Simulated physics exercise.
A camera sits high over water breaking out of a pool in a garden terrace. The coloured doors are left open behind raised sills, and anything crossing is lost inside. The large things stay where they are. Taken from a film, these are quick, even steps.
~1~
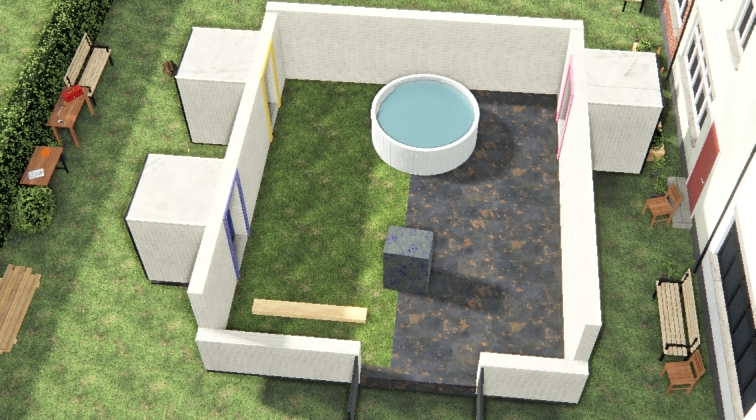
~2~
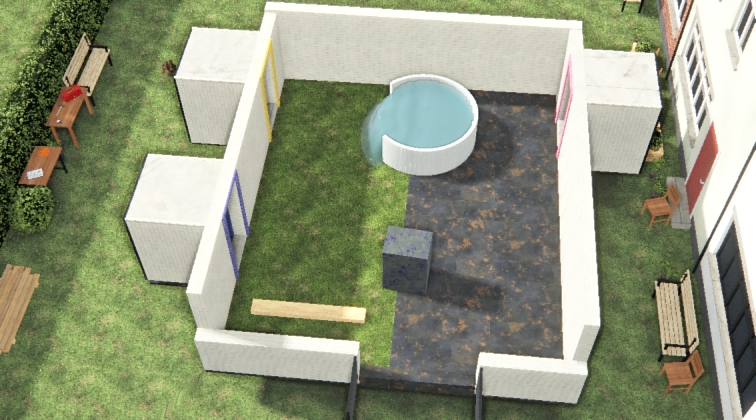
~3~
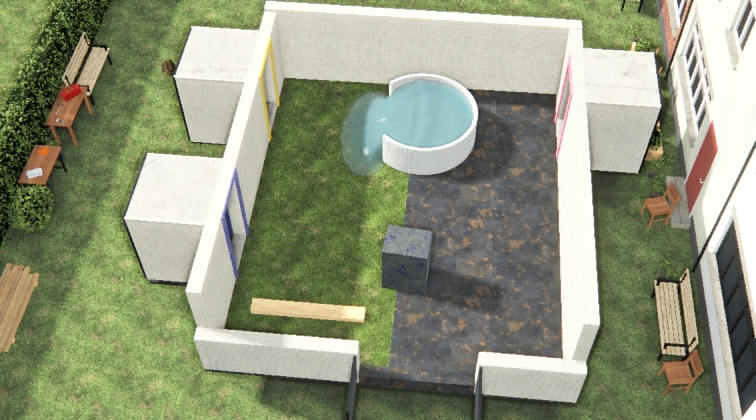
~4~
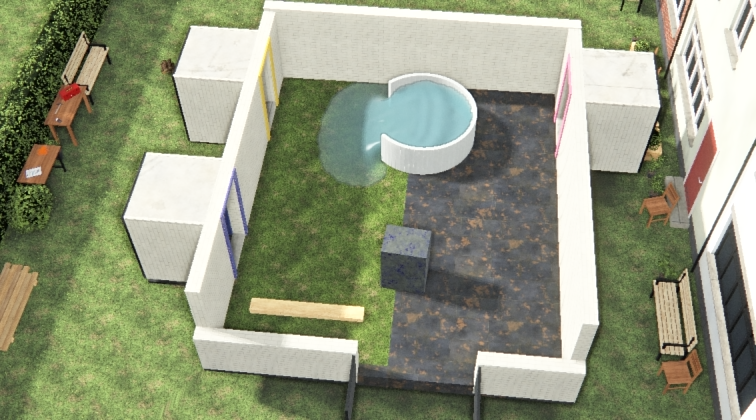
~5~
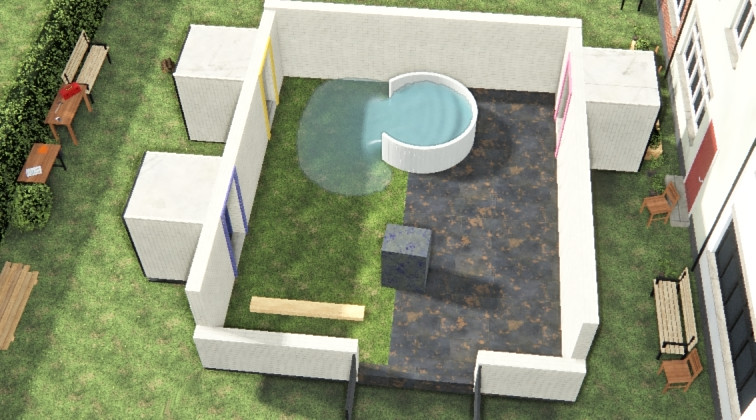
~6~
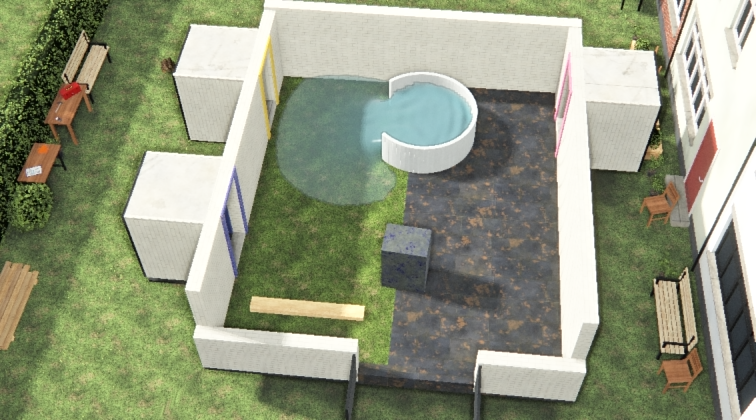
A round pool breaks open on its left side and water spreads across the grass.
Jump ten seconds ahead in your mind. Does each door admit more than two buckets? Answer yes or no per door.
Answers: The blue door: Yes; the yellow door: Yes; the pink door: No.
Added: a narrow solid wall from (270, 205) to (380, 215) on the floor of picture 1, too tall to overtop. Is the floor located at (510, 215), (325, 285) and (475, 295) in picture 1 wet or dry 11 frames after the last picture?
Listed order: Spared, spared, spared.
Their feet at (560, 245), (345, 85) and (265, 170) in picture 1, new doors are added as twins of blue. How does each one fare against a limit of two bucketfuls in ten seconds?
Door one stays inside the limit, door two breaks the limit, door three breaks the limit.
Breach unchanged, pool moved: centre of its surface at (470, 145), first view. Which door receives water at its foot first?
The one in yellow is the first one.
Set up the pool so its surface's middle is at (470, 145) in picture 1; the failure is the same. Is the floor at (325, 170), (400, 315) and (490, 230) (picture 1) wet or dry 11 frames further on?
The three spots read swamped, left dry, left dry.
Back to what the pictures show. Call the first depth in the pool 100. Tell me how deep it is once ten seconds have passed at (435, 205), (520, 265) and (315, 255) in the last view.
In order: Roughly 4, 2 and 14 in a hundred.
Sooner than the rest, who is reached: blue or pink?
From the pictures, my answer is the one in blue.
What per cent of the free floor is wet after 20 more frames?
Near 35 in a hundred.
A moment on, water covers 25 % of the floor; the blue door not reached, the yellow door under two buckets in, the pink door not reached.
Next, water covers 30 % of the floor; the blue door not reached, the yellow door over two buckets in, the pink door not reached.
Then, water covers 35 % of the floor; the blue door under two buckets in, the yellow door far over two buckets in, the pink door not reached.
Later, water covers 65 % of the floor; the blue door under two buckets in, the yellow door far over two buckets in, the pink door not reached.
In the end, water covers 90 % of the floor; the blue door far over two buckets in, the yellow door far over two buckets in, the pink door wet at the sill, nothing in.
